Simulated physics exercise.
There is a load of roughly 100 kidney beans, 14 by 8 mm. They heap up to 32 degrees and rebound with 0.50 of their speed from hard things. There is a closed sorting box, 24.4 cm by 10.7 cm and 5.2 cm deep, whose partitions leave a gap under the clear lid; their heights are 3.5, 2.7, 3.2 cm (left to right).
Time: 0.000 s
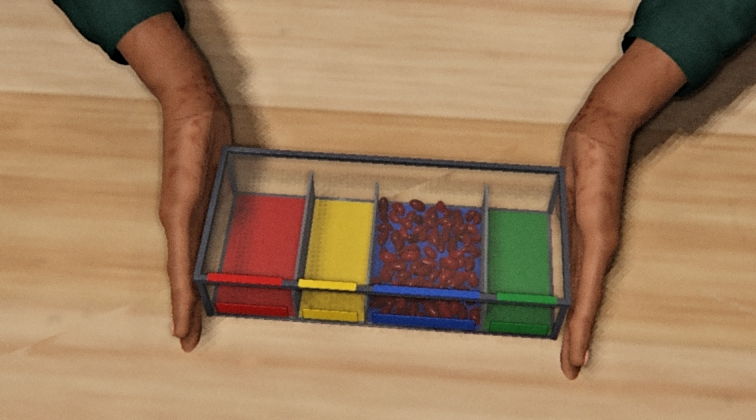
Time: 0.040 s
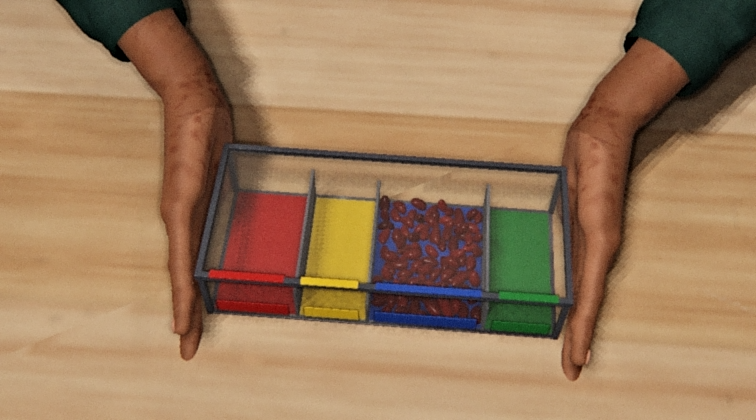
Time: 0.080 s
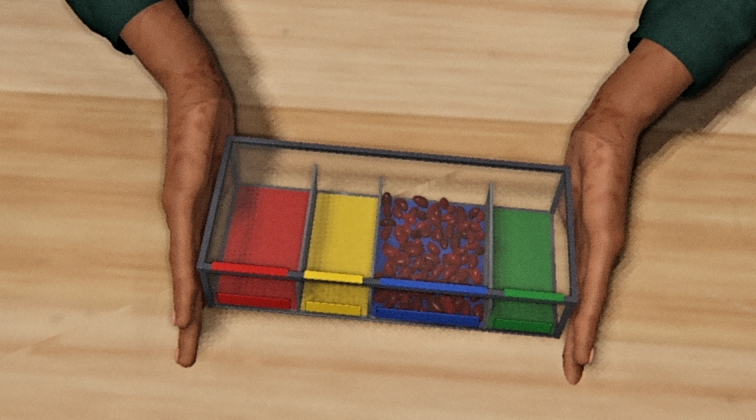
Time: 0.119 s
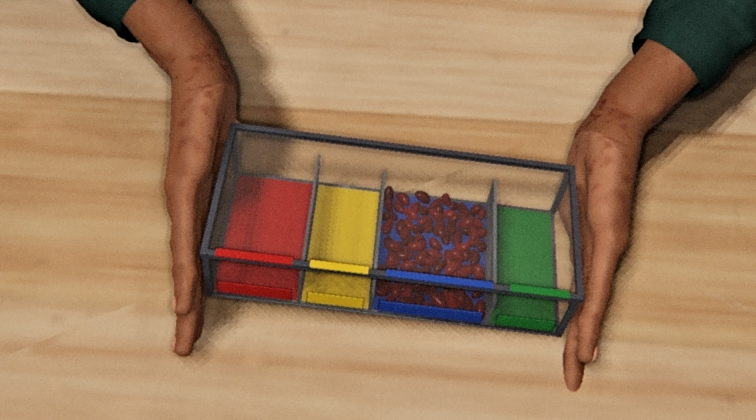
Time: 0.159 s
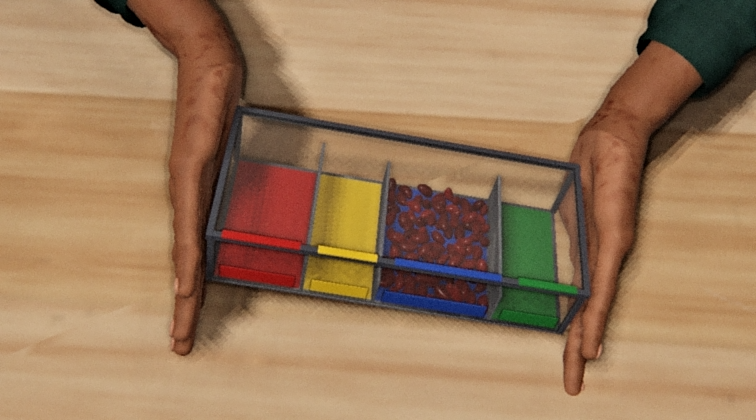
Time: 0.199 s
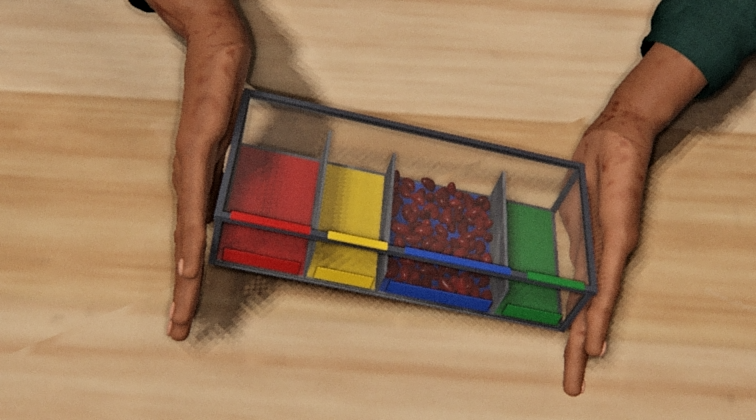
A clear, dark-edged closed box sits between two open hands in dark green sleeves, seen from above over a pale wooden table. Its four compartments run red, yellow, blue and green from left to right, with dark red beans heaped in the blue one and the others empty. The hands tilt the box, slowly and then faster, raising its left side, while the beans stay in the blue compartment and the view remains still.
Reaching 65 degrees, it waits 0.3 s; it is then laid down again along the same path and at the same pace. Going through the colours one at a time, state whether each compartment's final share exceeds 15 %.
Red: Does not exceed; blue: Exceeds; green: Does not exceed; yellow: Does not exceed.
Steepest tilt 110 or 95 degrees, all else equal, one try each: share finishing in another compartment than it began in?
80 and 70 %.
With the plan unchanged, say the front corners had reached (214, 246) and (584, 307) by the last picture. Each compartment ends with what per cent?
Per cent by compartment: Red 0, blue 95, green 5, yellow 0.
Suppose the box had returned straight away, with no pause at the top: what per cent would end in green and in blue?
Final amounts would be green 5% and blue 95%.
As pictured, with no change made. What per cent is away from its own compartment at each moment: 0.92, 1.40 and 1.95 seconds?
Taking the three times in turn, it reads 0, 5 and 5.
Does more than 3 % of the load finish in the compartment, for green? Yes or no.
Green yes.
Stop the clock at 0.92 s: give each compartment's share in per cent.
Red 0, blue 100, green 0, yellow 0.
After 0.92 s, tilt 65 degrees; blue 100 %.
After 1.40 s, tilt 35 degrees; blue 95 %, green 5 %.
After 1.95 s, tilt 0 degrees; blue 95 %, green 5 %.
In the end, at 2.3 s, red 0 %, blue 95 %, green 5 %, yellow 0 %.
